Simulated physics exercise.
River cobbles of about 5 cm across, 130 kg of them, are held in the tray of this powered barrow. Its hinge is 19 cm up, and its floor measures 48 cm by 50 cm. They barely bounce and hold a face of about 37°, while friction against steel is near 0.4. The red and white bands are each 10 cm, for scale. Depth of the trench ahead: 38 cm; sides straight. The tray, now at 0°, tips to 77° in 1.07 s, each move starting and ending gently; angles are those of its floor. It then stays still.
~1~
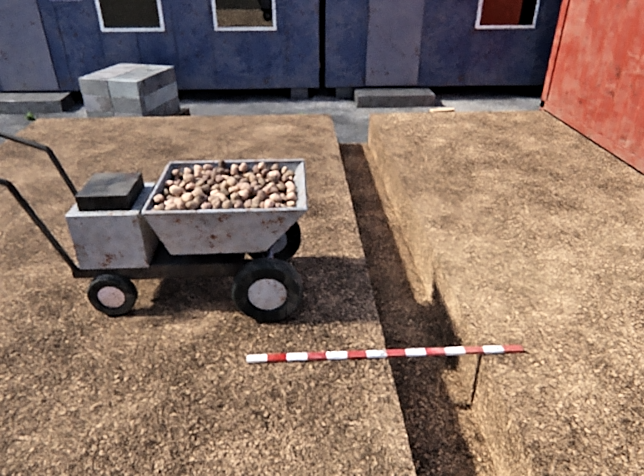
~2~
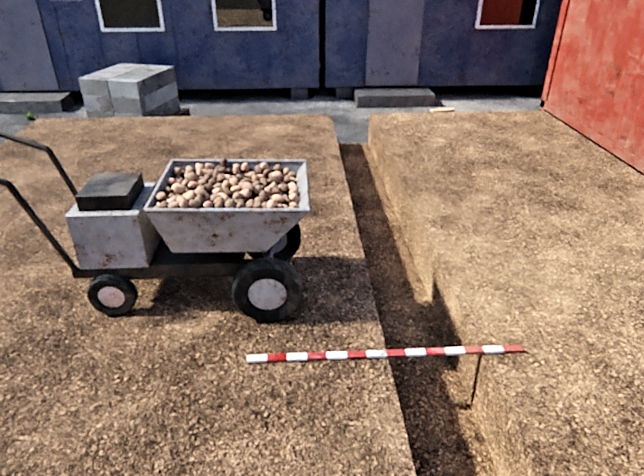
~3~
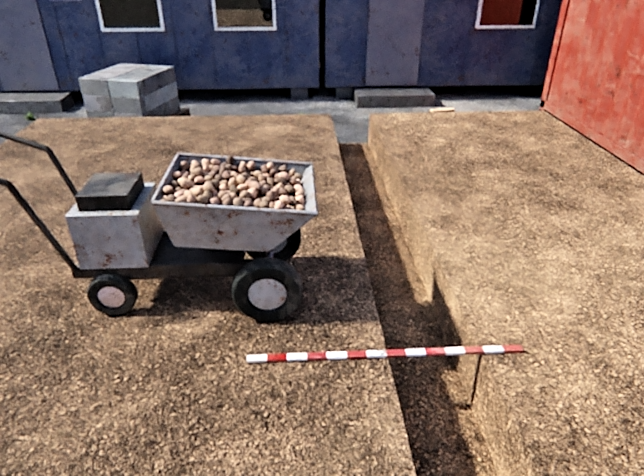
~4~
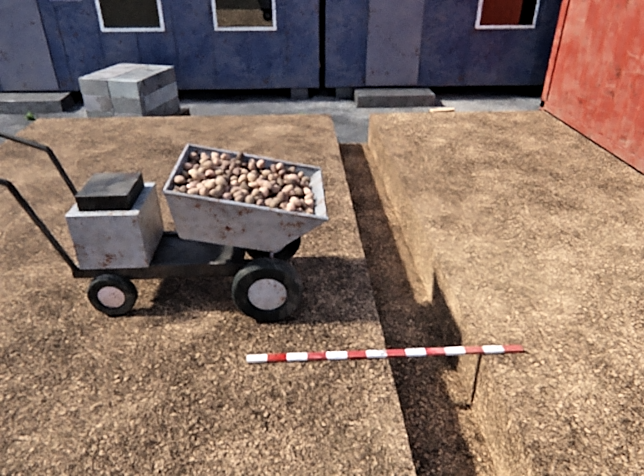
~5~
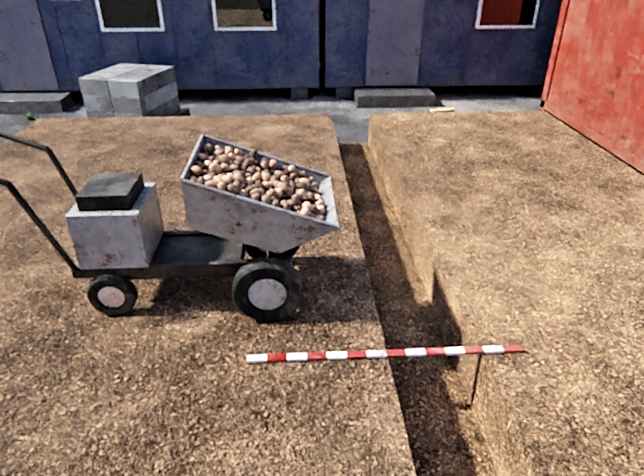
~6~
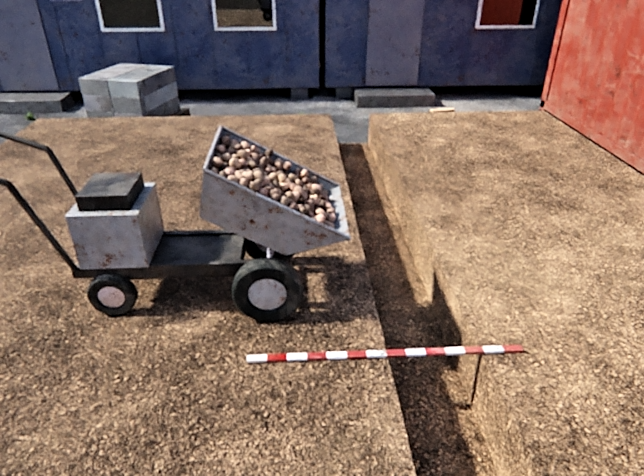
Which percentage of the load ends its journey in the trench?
Roughly 100 per cent.
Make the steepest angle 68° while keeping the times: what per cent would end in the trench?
Expect roughly 100 per cent.
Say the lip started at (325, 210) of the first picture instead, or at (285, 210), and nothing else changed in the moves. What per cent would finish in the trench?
Roughly 100 percent for the first, and 70 percent for the second.
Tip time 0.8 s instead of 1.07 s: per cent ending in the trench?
I'd put it at roughly 100 per cent.
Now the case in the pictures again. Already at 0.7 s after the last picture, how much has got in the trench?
Close to 55 per cent has got there by then.
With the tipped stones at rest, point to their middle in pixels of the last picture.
Around (410, 324).
Then, 0.4 s after the last picture the floor is at 65°, 99 % in the tray; the foremost stones are at (374, 263).
Then, 0.7 s after the last picture the floor is at 77°, 42 % in the tray, 2 % short of the trench, 56 % in the trench; the foremost stones are at (445, 342).
Then, 1.1 s after the last picture the floor is at 77°, 9 % in the tray, 2 % short of the trench, 89 % in the trench; the foremost stones are at (437, 310).
Then, 3.0 s after the last picture the floor is at 77°, 0 % in the tray, 100 % in the trench; the foremost stones are at (435, 304).
